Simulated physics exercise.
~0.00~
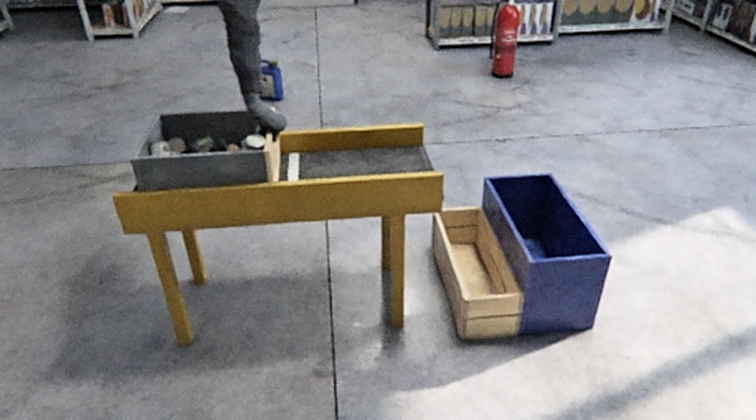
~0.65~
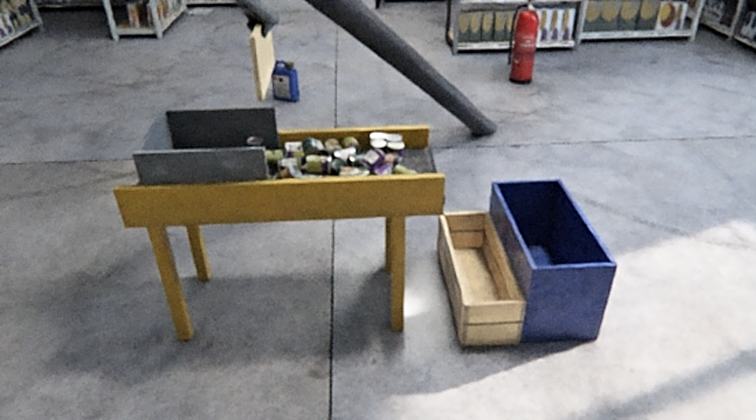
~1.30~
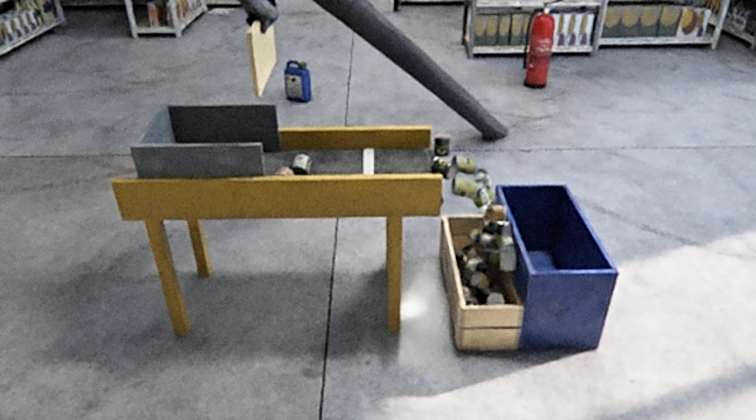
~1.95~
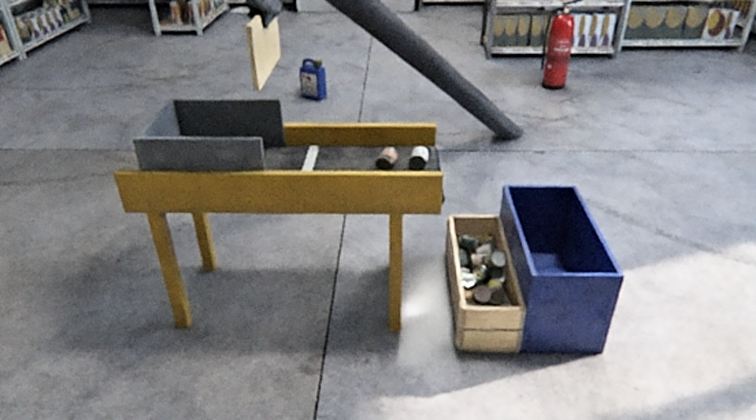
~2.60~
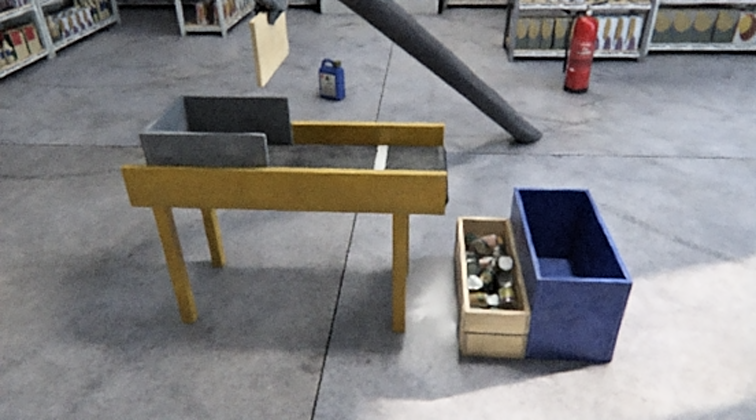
A grey arm lifts a gate, and tins ride the belt into the wooden tote.
